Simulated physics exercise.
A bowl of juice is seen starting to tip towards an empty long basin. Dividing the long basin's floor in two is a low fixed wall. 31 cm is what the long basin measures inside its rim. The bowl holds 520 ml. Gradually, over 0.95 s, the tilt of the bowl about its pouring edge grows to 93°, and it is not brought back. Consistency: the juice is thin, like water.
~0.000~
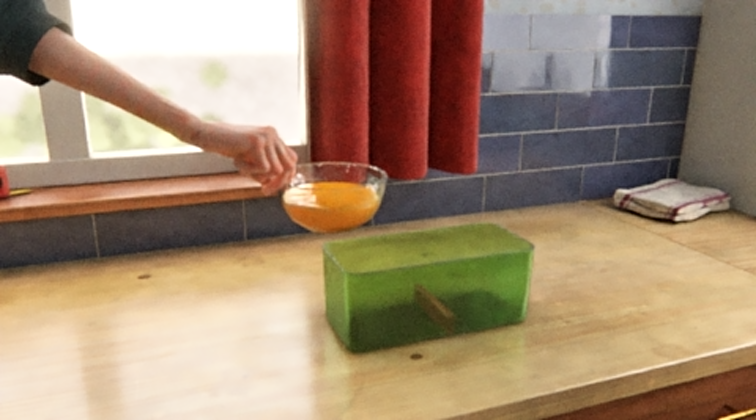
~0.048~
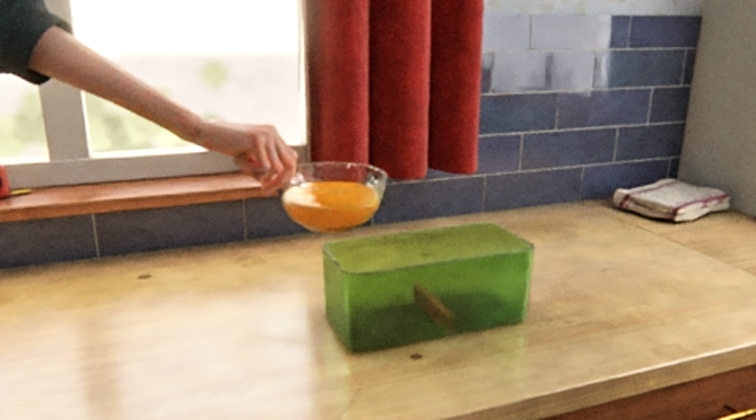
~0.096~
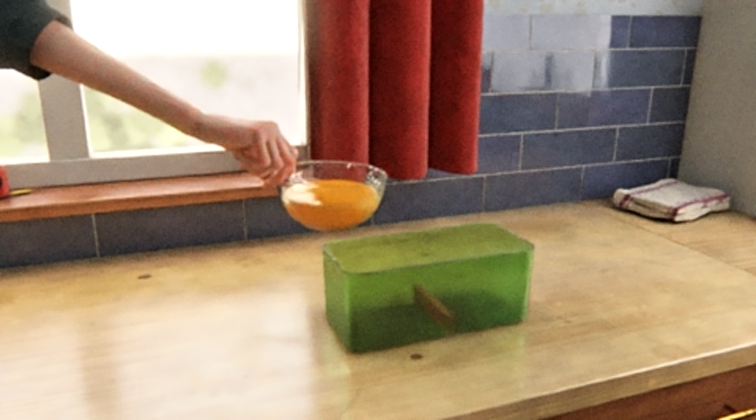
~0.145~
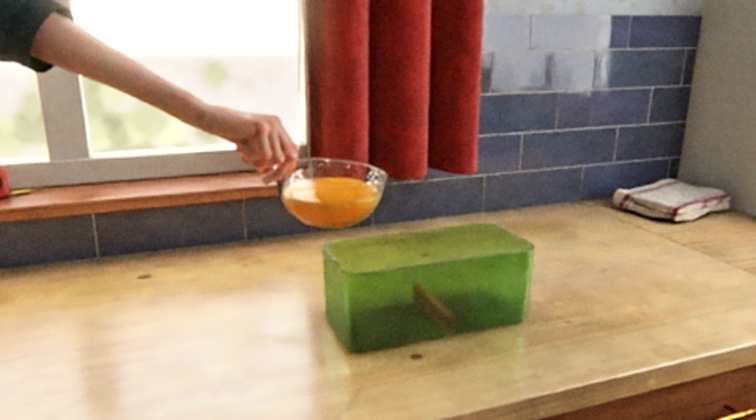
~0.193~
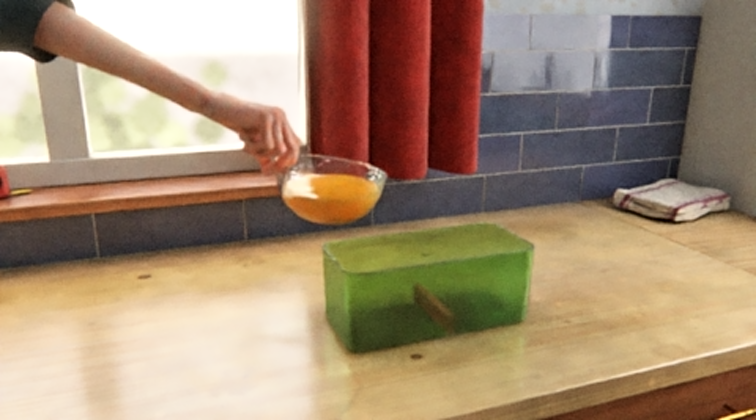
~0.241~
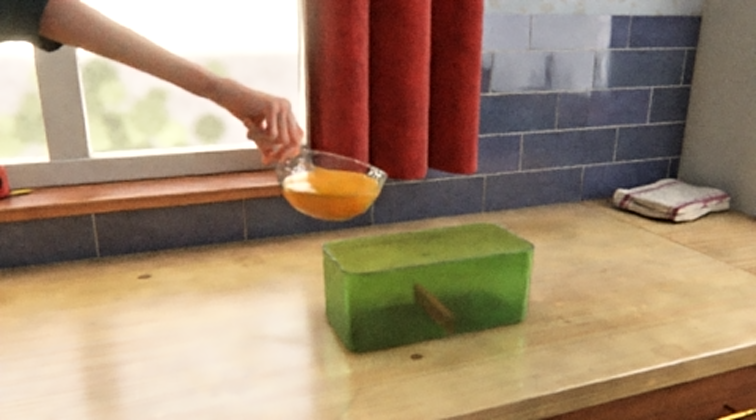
An arm in a dark sleeve reaches in from the left of a bright kitchen, seen from slightly above a pale wooden counter. It holds a clear glass bowl of orange juice above a translucent green long basin, before a window, red curtain and blue tiles, with a folded cloth at right. The hand rises slightly as the bowl tilts gently rightward, while the view stays still.
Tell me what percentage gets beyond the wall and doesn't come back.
Around 76 % gets beyond the wall and stays.
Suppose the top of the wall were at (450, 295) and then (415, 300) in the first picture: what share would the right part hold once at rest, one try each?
Try 1: 25 %; try 2: 90 %.
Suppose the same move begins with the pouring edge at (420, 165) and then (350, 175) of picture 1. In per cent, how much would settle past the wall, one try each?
85 then 10 %.
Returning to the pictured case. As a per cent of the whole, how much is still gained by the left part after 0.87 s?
Some 12 per cent.
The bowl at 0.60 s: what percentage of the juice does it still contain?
Remaining: Near 64 % of the total.
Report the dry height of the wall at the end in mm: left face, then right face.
The left comes to roughly 26 mm and the right to roughly 8 mm.
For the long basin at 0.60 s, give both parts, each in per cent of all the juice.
Left roughly 2 per cent, right roughly 0.
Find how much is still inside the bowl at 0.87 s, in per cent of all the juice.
Around 7 in a hundred is still there.
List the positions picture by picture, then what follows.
In the first frame, it leans 0°; its right rim is at (382, 172); the juice meets the walls at (283, 198) and (376, 189); the long basin's rim runs from (333, 259) to (514, 235); the wall's top is at (433, 300).
In the second frame, it leans 1°; its right rim is at (382, 172); the juice meets the walls at (283, 198) and (376, 189).
In the third frame, it leans 2°; its right rim is at (382, 172); the juice meets the walls at (282, 196) and (376, 188).
In the fourth frame, it leans 5°; its right rim is at (382, 172); the juice meets the walls at (282, 194) and (375, 185).
In the fifth frame, it leans 9°; its right rim is at (382, 172); the juice meets the walls at (282, 190) and (375, 182).
In the sixth frame, it leans 14°; its right rim is at (382, 173); the juice meets the walls at (281, 184) and (376, 178).
By 0.60 s the tilt is 66° and 63 per cent is still to pour, 2 is left of the wall and 0 right of it.
By 0.87 s the tilt is 91° and 7 per cent is still to pour, 12 is left of the wall and 56 right of it.
By 1.15 s the tilt is 93° and 0 per cent is still to pour, 21 is left of the wall and 77 right of it.
By 1.45 s the tilt is 93° and 0 per cent is still to pour, 23 is left of the wall and 76 right of it.
At rest 23 per cent lies left of the wall, 76 right of it and 1 outside.
